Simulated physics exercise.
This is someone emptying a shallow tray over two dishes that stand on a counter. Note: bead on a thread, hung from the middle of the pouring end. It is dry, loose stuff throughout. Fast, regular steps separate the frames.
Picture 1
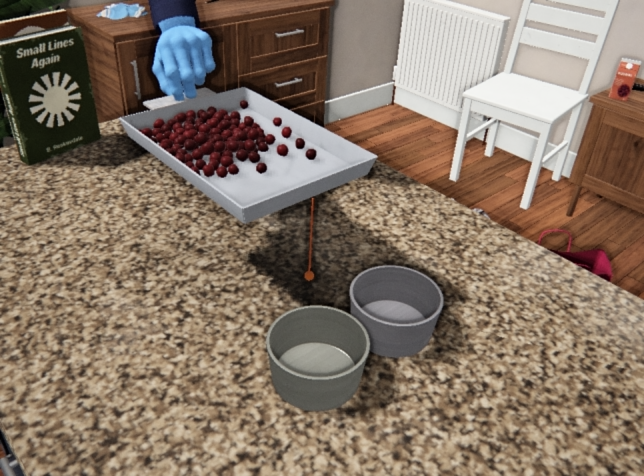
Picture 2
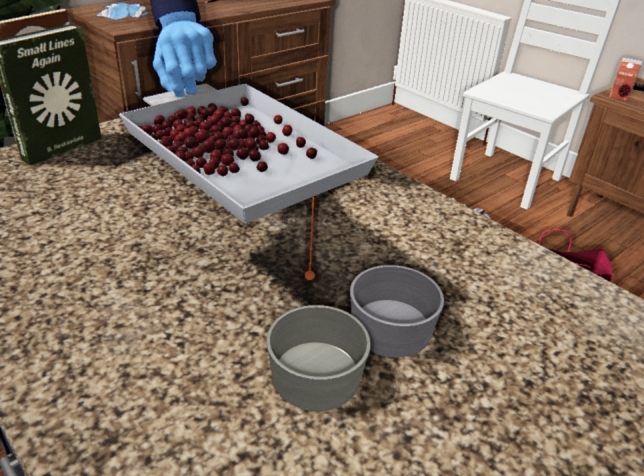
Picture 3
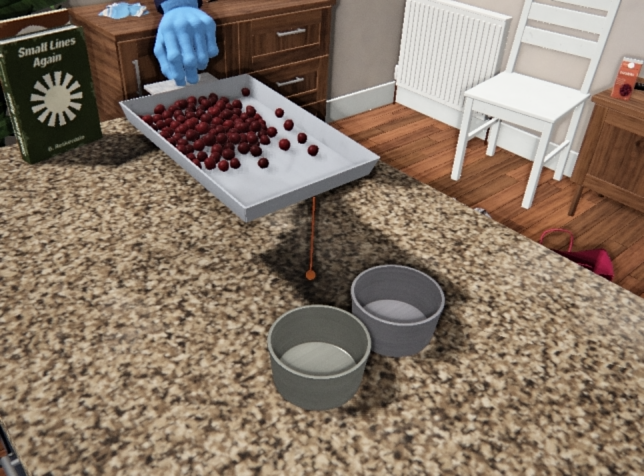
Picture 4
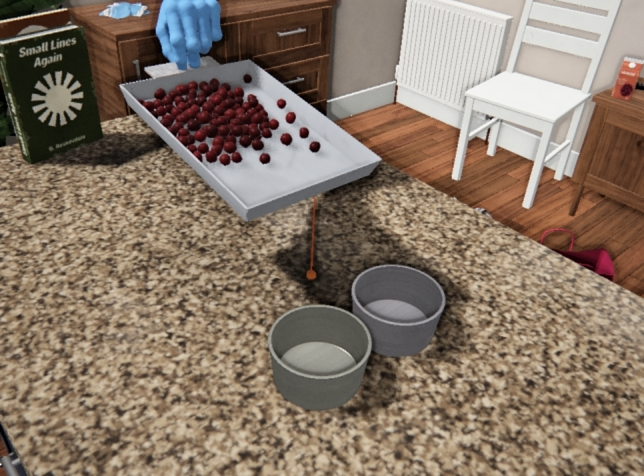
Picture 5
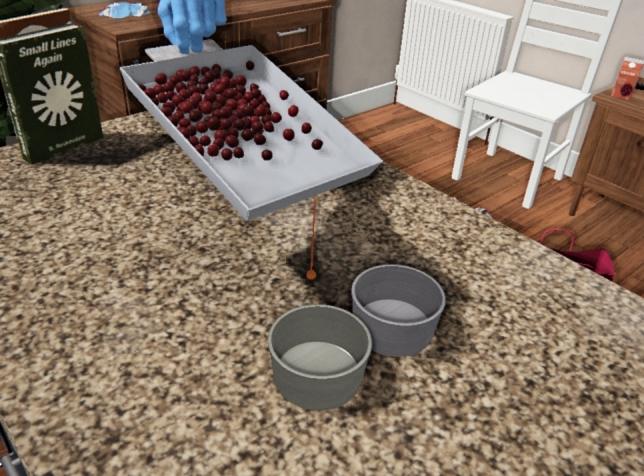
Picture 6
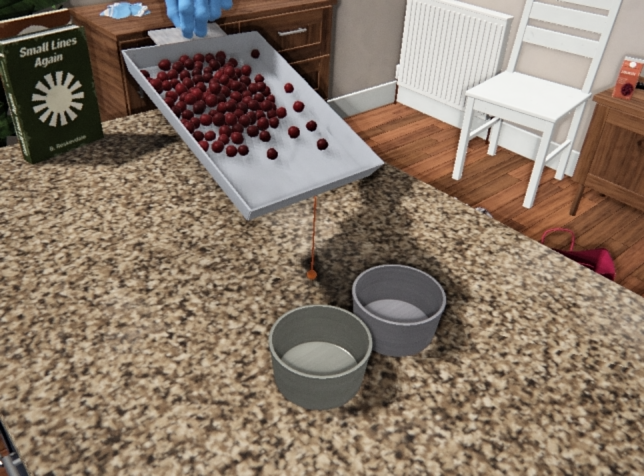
The video shows a blue-gloved hand holding a shallow grey tray of dark red berries above a speckled counter with two empty round dishes, then gradually raising the tray's far end so that it slopes more steeply toward the viewer.
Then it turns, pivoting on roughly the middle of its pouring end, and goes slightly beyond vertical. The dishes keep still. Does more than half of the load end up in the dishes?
Yes.
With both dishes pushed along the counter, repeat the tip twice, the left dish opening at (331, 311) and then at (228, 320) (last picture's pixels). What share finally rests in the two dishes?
It comes to roughly 70 per cent in one try and roughly 0 per cent in the next.
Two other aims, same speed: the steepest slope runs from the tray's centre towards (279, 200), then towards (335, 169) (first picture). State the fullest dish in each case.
Well, the one to the left comes out on top first, then the one to the right.
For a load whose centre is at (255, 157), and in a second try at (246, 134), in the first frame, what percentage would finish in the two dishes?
Shares in turn: 90 % and 90 %.
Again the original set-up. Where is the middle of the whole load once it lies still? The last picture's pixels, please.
Centre at rest, last view: Approx. (384, 329).
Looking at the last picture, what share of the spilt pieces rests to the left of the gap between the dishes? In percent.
Near 40 in a hundred.
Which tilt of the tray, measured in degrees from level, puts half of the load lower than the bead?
I'd say close to 100 degrees.
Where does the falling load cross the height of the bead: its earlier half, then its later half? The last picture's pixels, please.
Near (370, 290) and later near (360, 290).
Soon after the last picture, tray tipped steeply; most on the tray; a stray few in the left dish; a stray few in the right dish; a small part in the air.
A little later, tray tipped past a quarter turn; about a quarter on the tray; about a quarter in the left dish; about a third in the right dish; a small part outside both; about a quarter in the air.
Later still, tray tipped past a quarter turn; about a third in the left dish; about half in the right dish; a small part outside both.
At rest, tray tipped past a quarter turn; about a third in the left dish; about half in the right dish; a small part outside both.
